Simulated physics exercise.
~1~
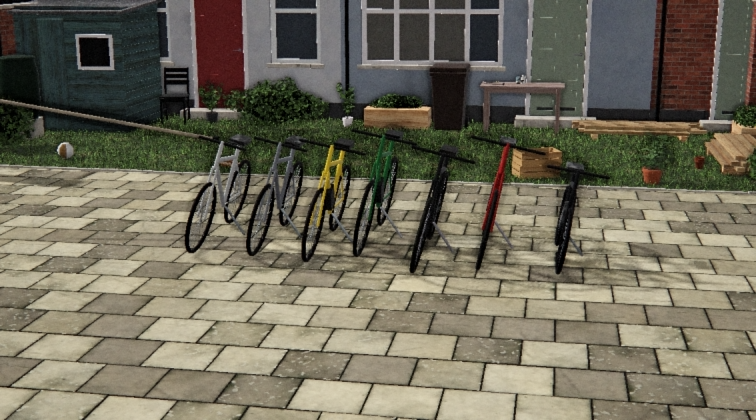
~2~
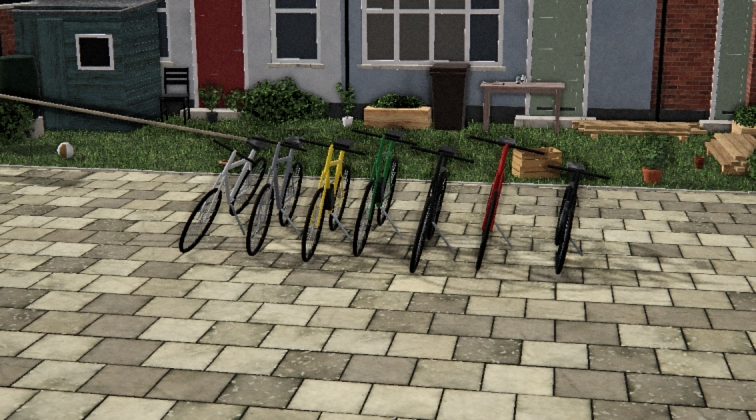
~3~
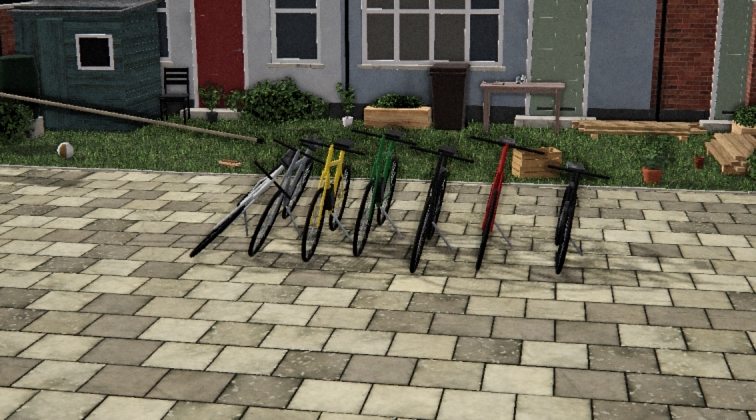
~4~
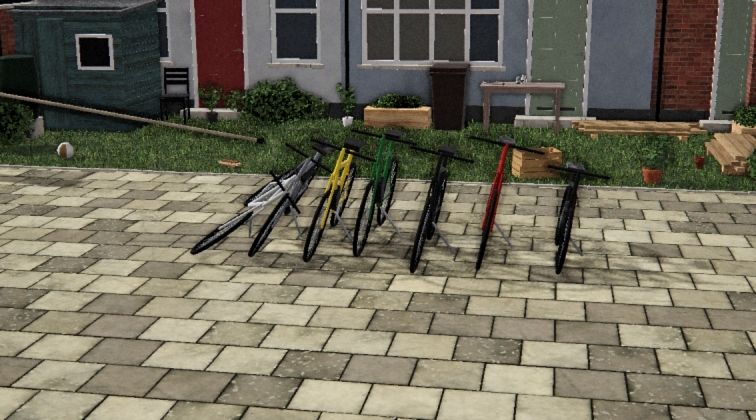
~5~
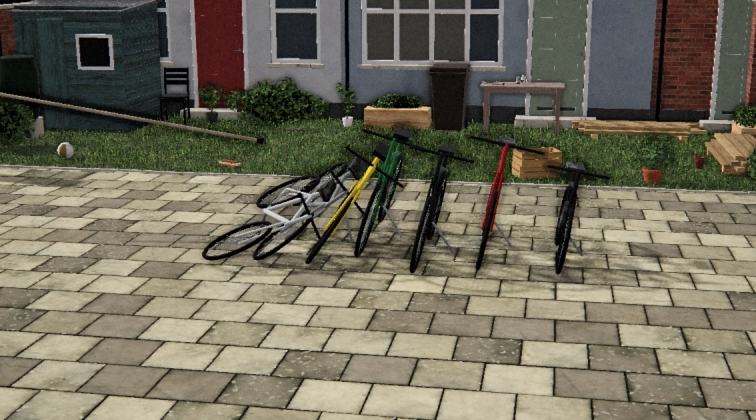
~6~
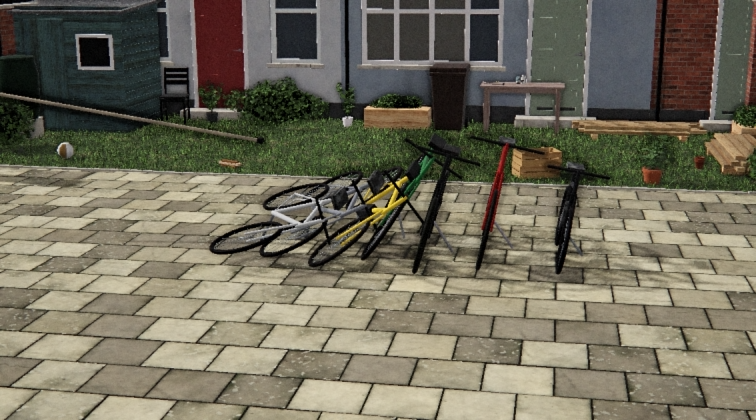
A row of parked bicycles toppled one after another to the right after a long pole nudged the leftmost one, and the two silver bikes, the yellow and the green ended up leaning over, while the red one and two dark ones stayed standing.
